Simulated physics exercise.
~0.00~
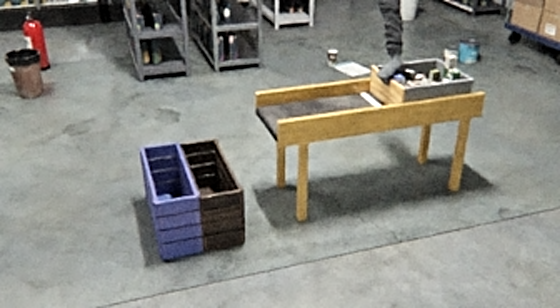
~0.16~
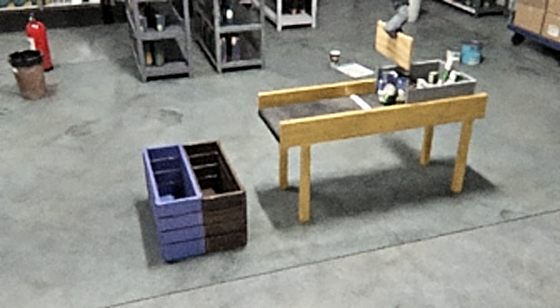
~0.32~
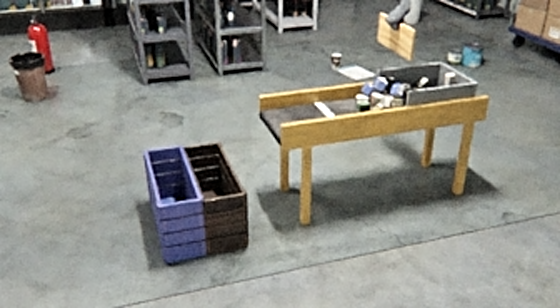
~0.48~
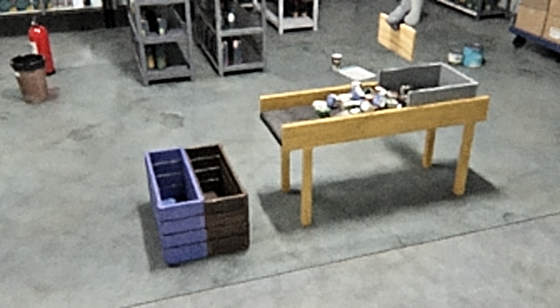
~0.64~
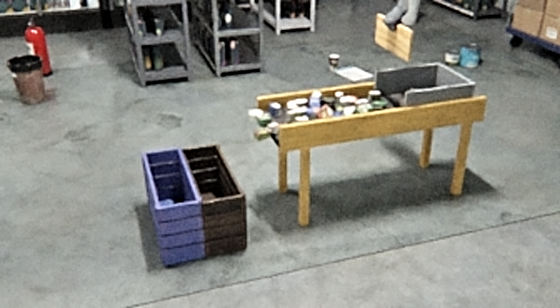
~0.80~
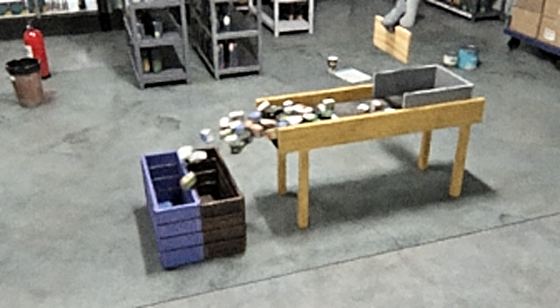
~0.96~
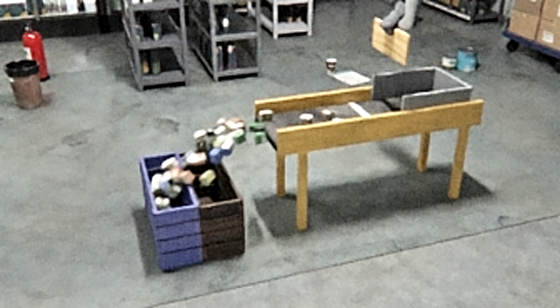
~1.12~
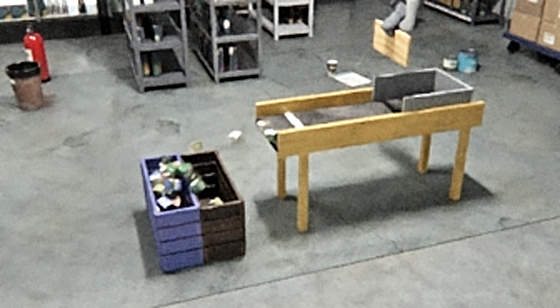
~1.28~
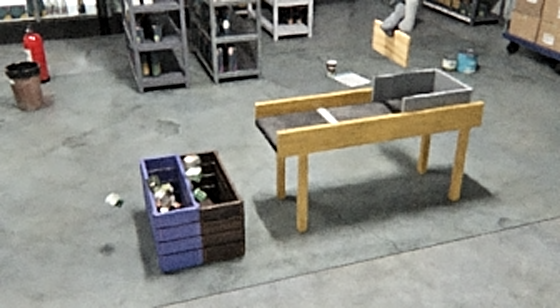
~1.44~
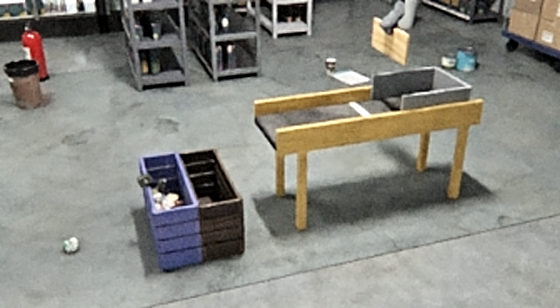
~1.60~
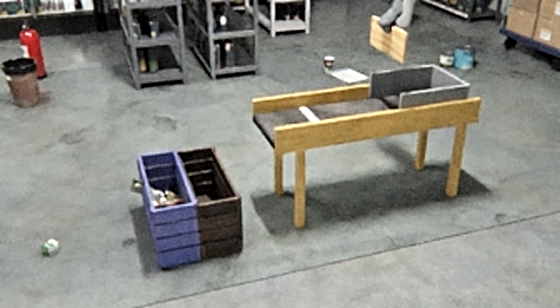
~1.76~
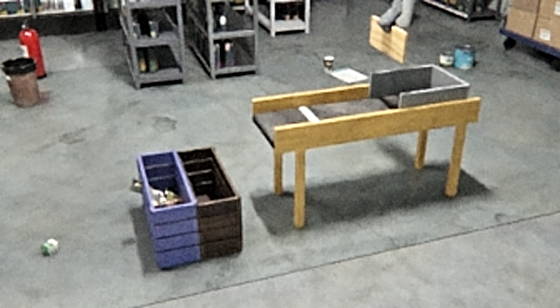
The footage shows a wooden gate lifting from a grey pen on a table-like conveyor, and a jumble of small cartons riding left along the belt, spilling off its end mostly into the blue box beyond the dark wooden tote, while one comes to rest on the floor farther left.
